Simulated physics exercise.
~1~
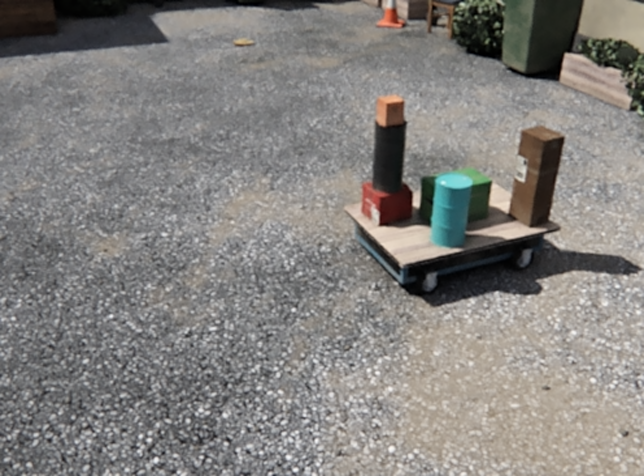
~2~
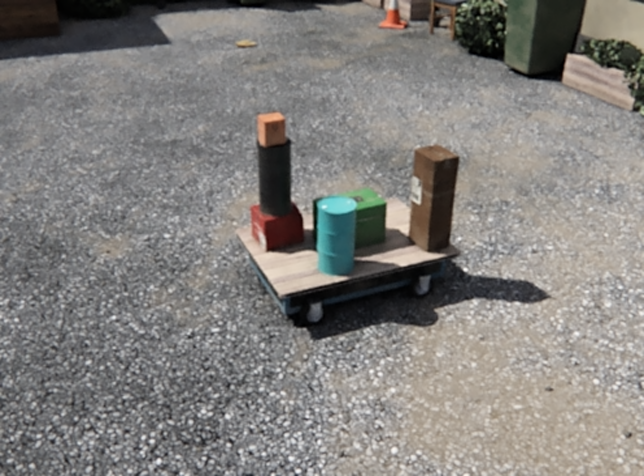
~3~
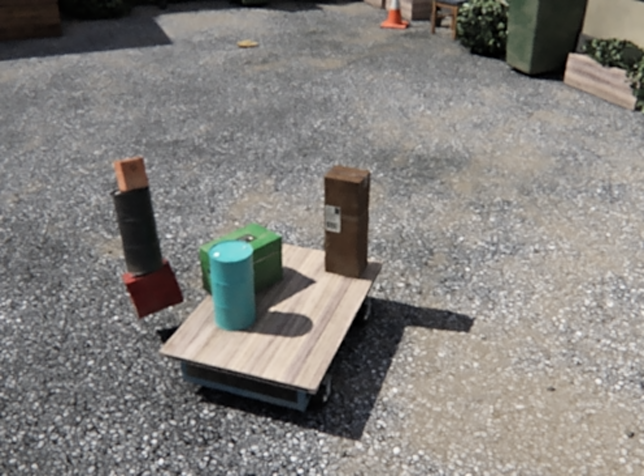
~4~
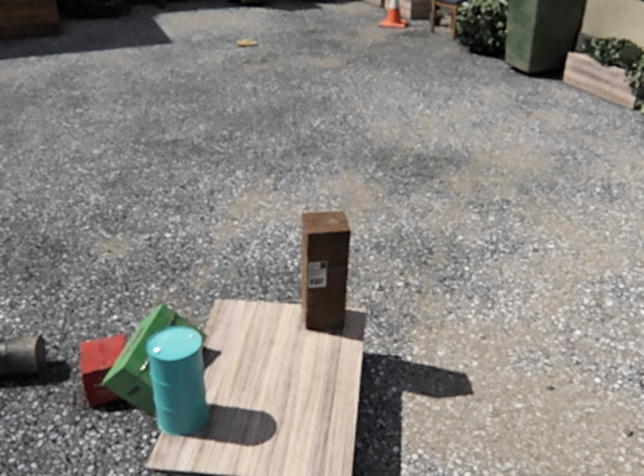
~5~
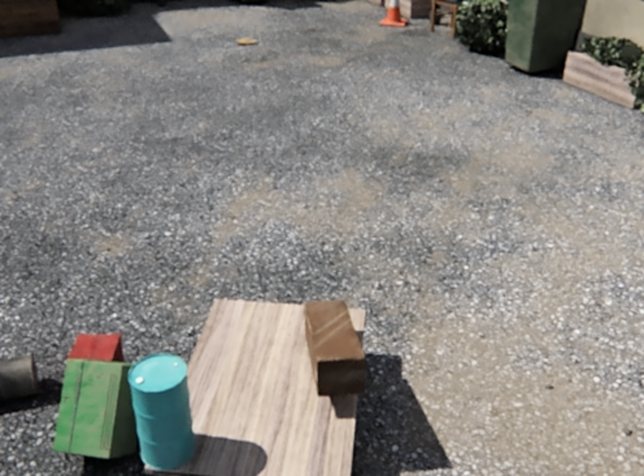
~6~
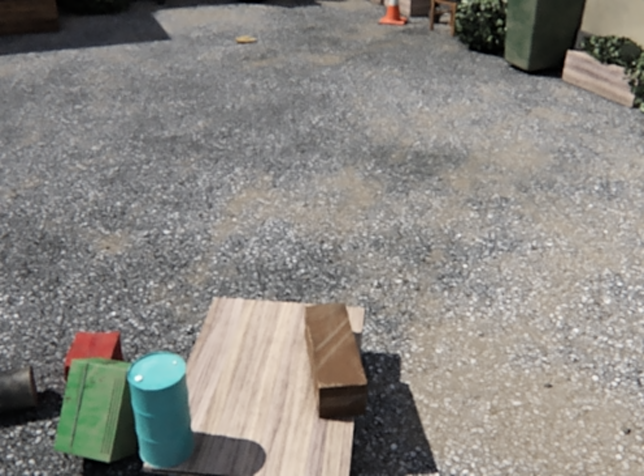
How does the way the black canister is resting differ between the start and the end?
At the start the black canister stands upright on the red parcel on the cart, and at the end it lies on its side on the ground at the far left.
